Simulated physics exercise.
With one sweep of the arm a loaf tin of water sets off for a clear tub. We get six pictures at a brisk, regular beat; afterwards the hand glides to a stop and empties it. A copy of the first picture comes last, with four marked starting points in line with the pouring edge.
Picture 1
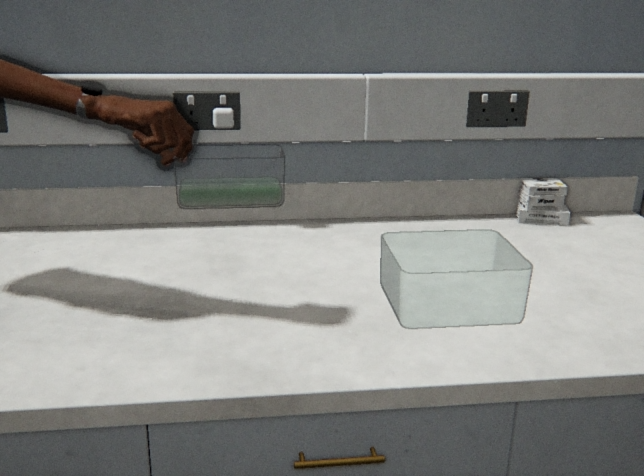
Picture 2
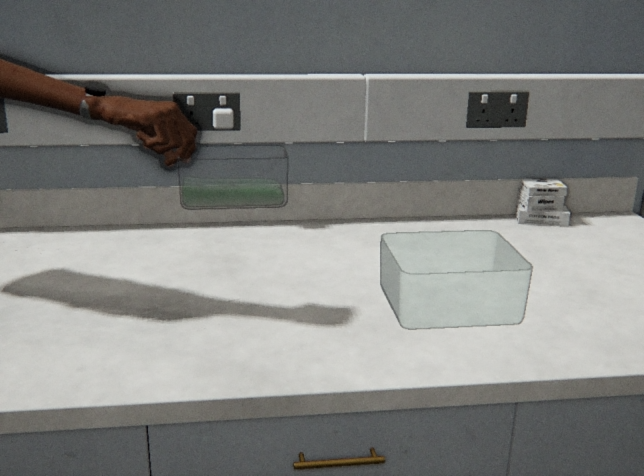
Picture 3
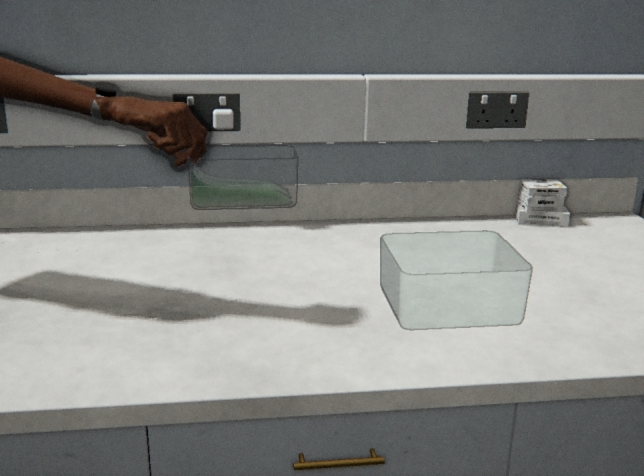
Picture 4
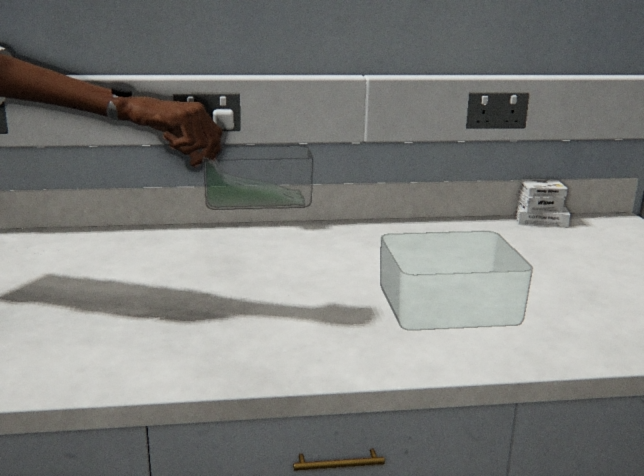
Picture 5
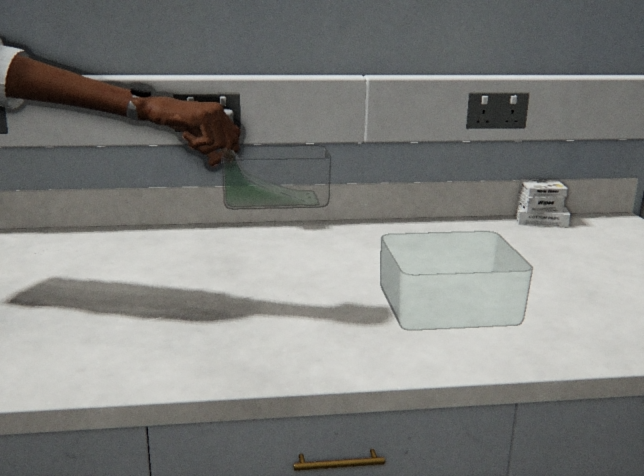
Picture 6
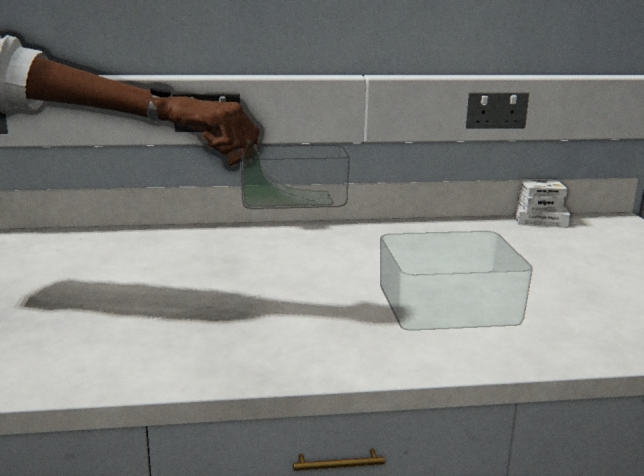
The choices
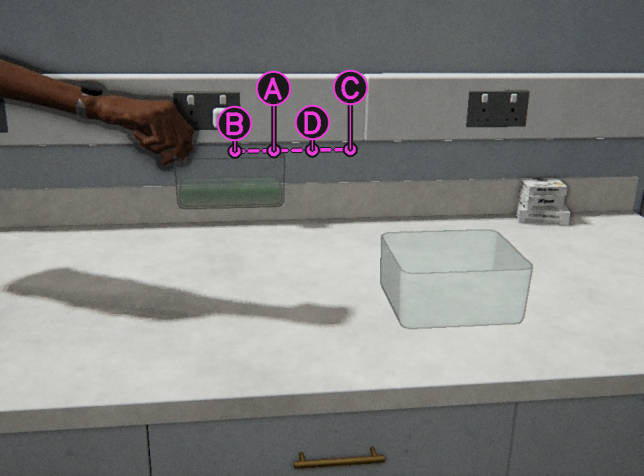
Over a counter, a hand carries a clear container right, water surging up its left side.
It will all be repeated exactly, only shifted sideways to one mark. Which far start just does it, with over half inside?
I would pick spot D.
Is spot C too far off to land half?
No, not at all.
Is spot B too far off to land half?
Yes.
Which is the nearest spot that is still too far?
The answer is A.
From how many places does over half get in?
Two.
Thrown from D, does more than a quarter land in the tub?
Yes.
On the marked copy, A at (273, 150); B at (234, 151); C at (350, 149); D at (312, 150).
With A, about 13 % lands in the tub, 79 % falls short and 8 % goes beside or beyond.
With B, about 6 % lands in the tub, 90 % falls short and 3 % goes beside or beyond.
With C, about 78 % lands in the tub, 5 % falls short and 17 % goes beside or beyond.
With D, about 77 % lands in the tub, 15 % falls short and 8 % goes beside or beyond.
